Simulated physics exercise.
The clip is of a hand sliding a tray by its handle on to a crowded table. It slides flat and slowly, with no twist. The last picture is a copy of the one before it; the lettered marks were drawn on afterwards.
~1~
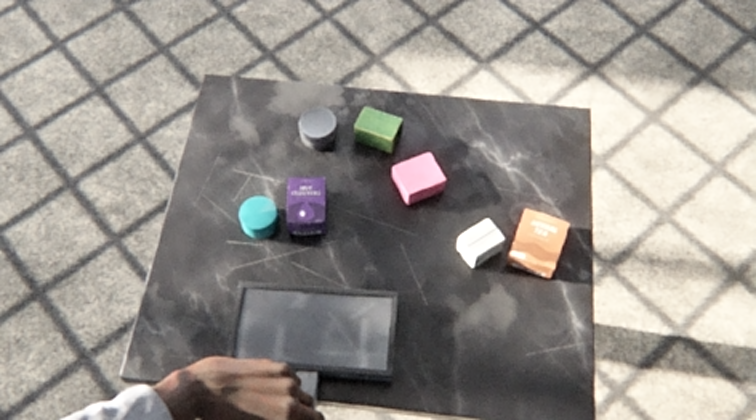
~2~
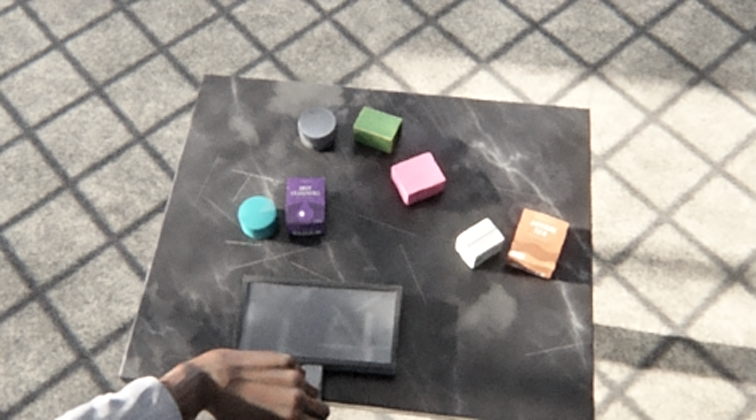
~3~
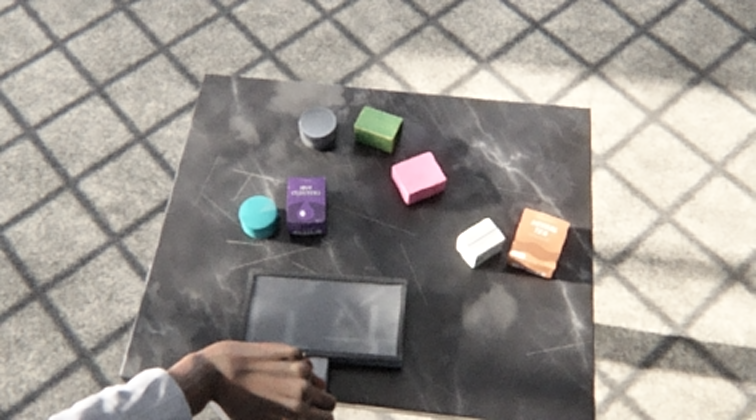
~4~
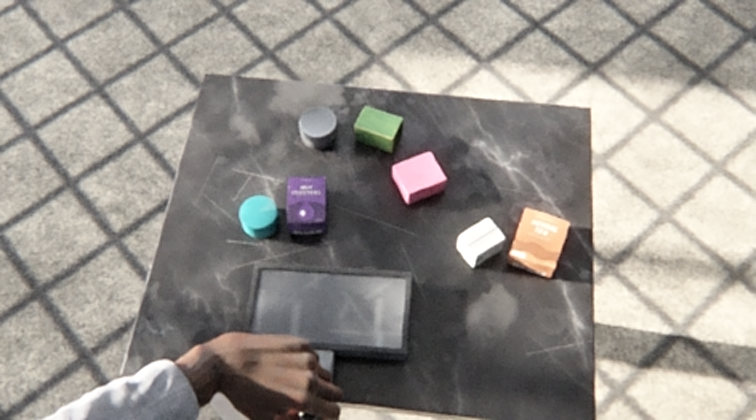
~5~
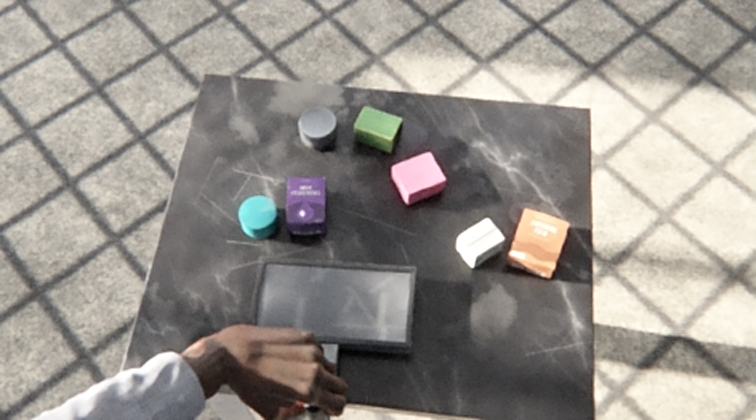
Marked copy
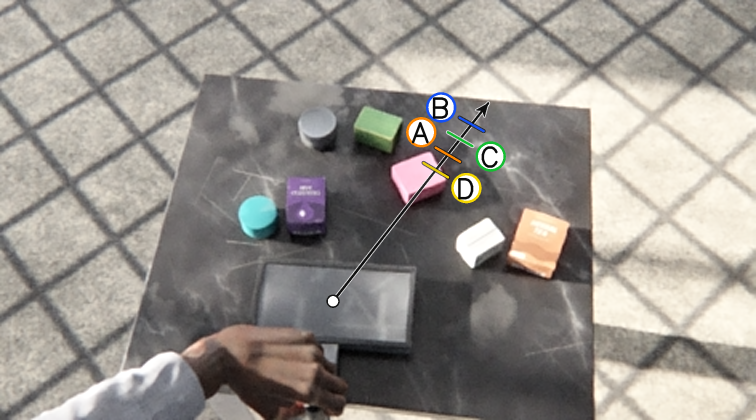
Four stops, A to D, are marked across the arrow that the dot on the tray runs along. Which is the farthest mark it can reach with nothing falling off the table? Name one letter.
No farther than C.
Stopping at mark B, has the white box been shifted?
By then, yes.
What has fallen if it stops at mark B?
The pink block goes over.
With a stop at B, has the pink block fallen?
Yes.
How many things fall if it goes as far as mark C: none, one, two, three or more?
In all, none.
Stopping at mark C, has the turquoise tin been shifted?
By then, no.
On the marked copy, A at (448, 155); B at (472, 124); C at (460, 139); D at (436, 170); the arrow from (333, 301) to (488, 103); the white dot at (333, 301).
Following C. Soon after the start, tray (382, 243); purple packet (318, 178); orange packet (537, 244).
Later, tray (427, 186); orange packet (555, 245); grey tub (309, 108).
In the end, tray (459, 144); pink block (446, 97); green block (390, 96); nothing has fallen.
As for the rest, A is safe but short; B drops the pink block; D is safe but short.
